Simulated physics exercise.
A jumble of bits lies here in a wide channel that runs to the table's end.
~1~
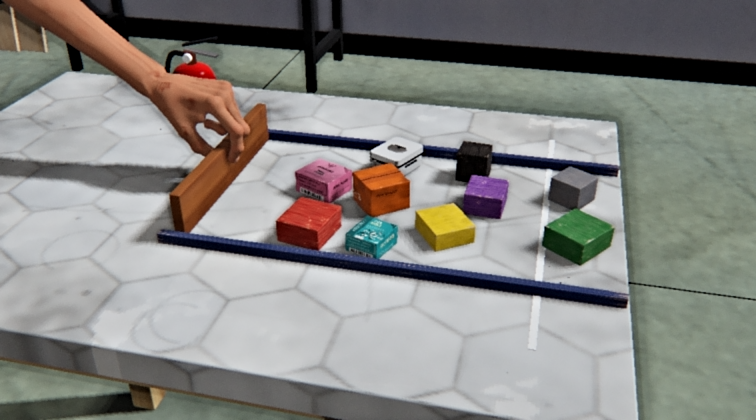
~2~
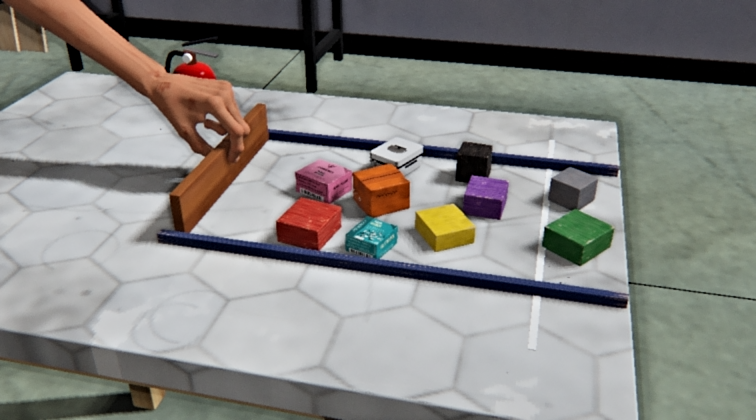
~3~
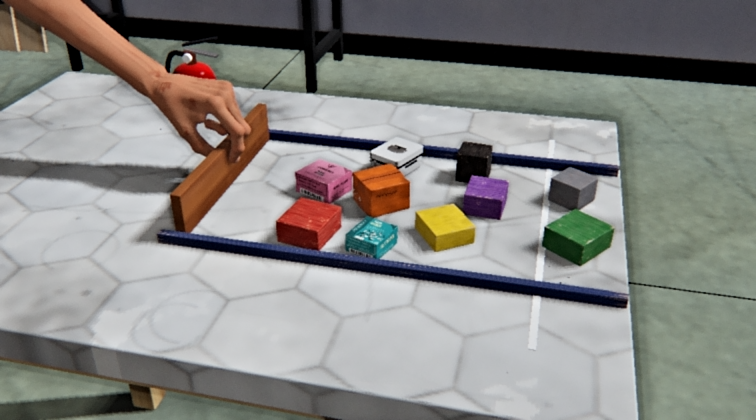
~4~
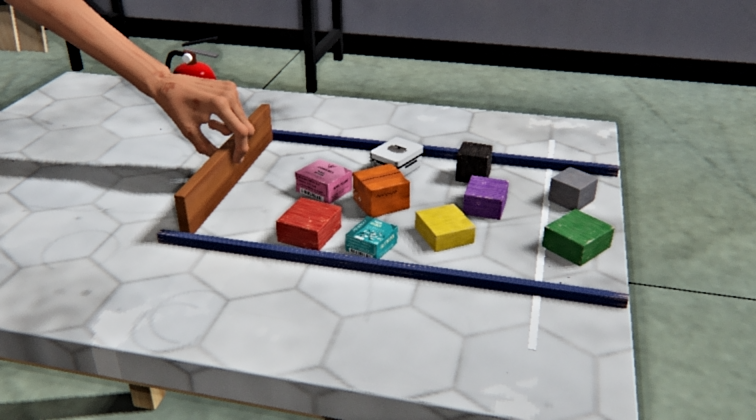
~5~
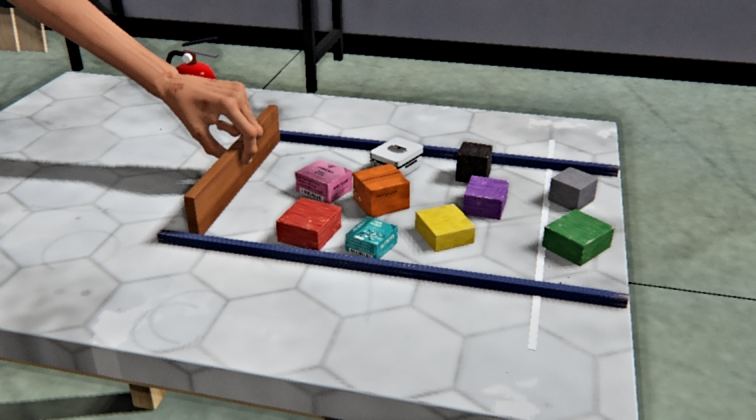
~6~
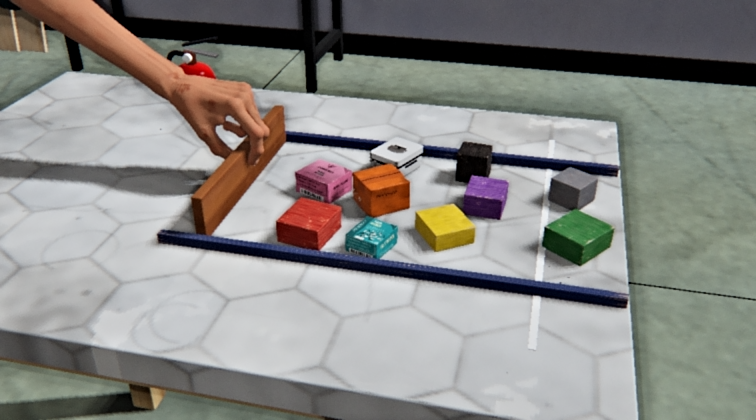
A hand holding an upright wooden board stays almost still at first, then slides it a short way right between two dark blue rails on a pale, hexagon-patterned tabletop, seen from above at an angle. Ahead of it sit pink, white, orange, red, turquoise, yellow, purple and black blocks, with grey and green ones near a white strip at right. The board touches none, and they and the camera stay still.
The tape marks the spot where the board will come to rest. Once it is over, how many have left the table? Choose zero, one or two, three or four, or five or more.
Three or four of them have left the table.
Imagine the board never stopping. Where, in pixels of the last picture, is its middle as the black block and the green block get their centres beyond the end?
The middle is at (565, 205) when it's the black block, and at (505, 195) when it's the green block.
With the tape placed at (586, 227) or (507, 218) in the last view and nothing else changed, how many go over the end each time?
First 7, second 0.
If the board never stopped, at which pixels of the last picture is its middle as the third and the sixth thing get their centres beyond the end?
First: Around (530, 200). Next: Around (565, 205).
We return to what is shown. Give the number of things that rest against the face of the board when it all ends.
Well, it touches 3.
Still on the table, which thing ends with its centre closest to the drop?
It's the orange box that ends nearest.
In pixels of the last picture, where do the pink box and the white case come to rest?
Pink box: About (570, 203); white case: About (567, 176).
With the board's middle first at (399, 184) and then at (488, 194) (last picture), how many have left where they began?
That gives 7 for the first and 10 for the second.
A little later, none off yet; green block at rest near (578, 236); grey block at rest near (573, 189); purple block at rest near (486, 198).
When it is over, the number that fall off is three or four; down, purple block, grey block and green block.
